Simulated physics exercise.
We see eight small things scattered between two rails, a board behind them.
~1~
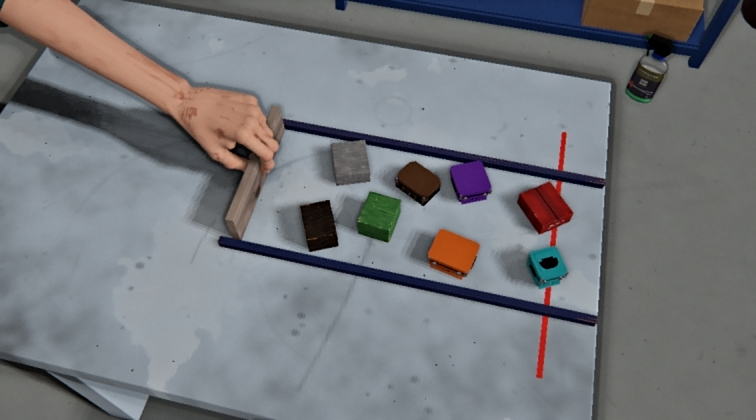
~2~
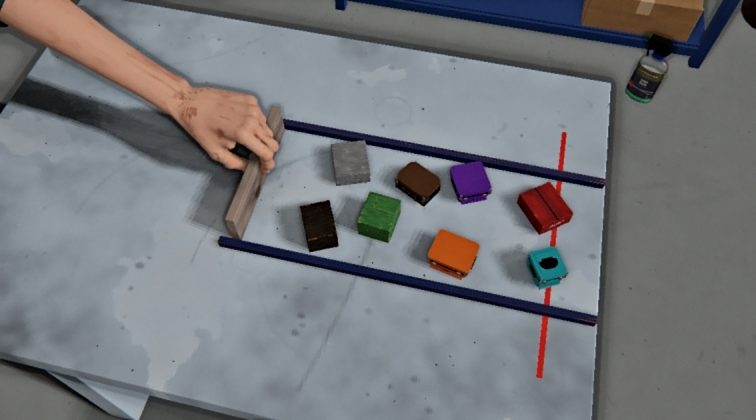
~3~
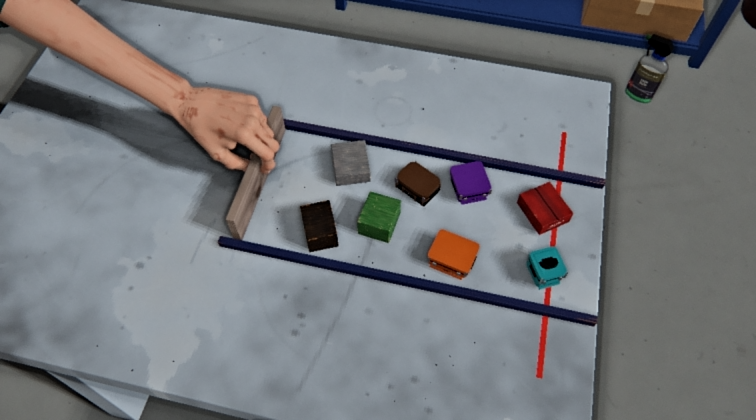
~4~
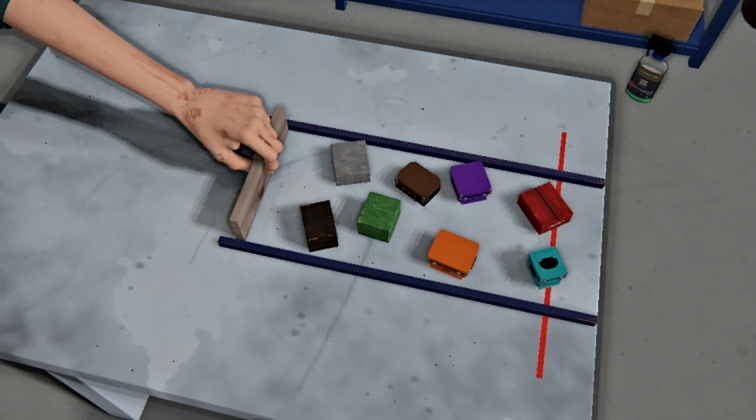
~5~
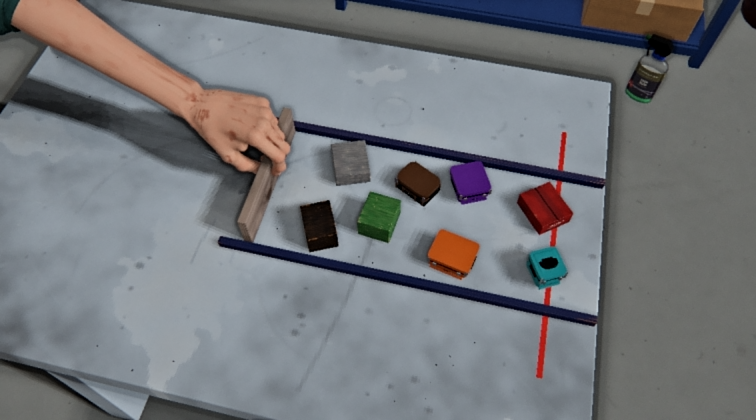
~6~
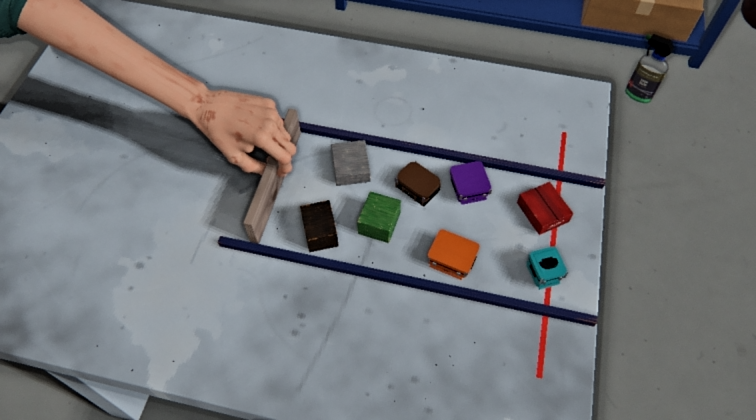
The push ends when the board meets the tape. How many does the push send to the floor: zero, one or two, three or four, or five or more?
Here the number that fall off is five or more.
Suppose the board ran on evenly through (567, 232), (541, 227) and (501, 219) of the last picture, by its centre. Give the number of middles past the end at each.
The counts: 5, 2 and 0.
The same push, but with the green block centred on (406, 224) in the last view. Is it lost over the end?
Then it survives.
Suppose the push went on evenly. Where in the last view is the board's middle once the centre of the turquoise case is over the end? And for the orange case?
At (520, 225) for the turquoise case; at (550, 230) for the orange case.
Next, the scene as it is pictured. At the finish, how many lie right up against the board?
3 of them.
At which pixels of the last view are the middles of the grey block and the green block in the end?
The grey block at (576, 209), the green block at (581, 248).
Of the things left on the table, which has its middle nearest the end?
Foremost is the green block.
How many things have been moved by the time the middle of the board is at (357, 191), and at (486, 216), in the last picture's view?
First 4, then 8.
Early on, none off yet; turquoise case at rest near (546, 268); red box at rest near (545, 208); purple case travelled about its own width near (491, 183).
Finally, the number that fall off is five or more; lost, brown case, orange case, purple case, red box and turquoise case.
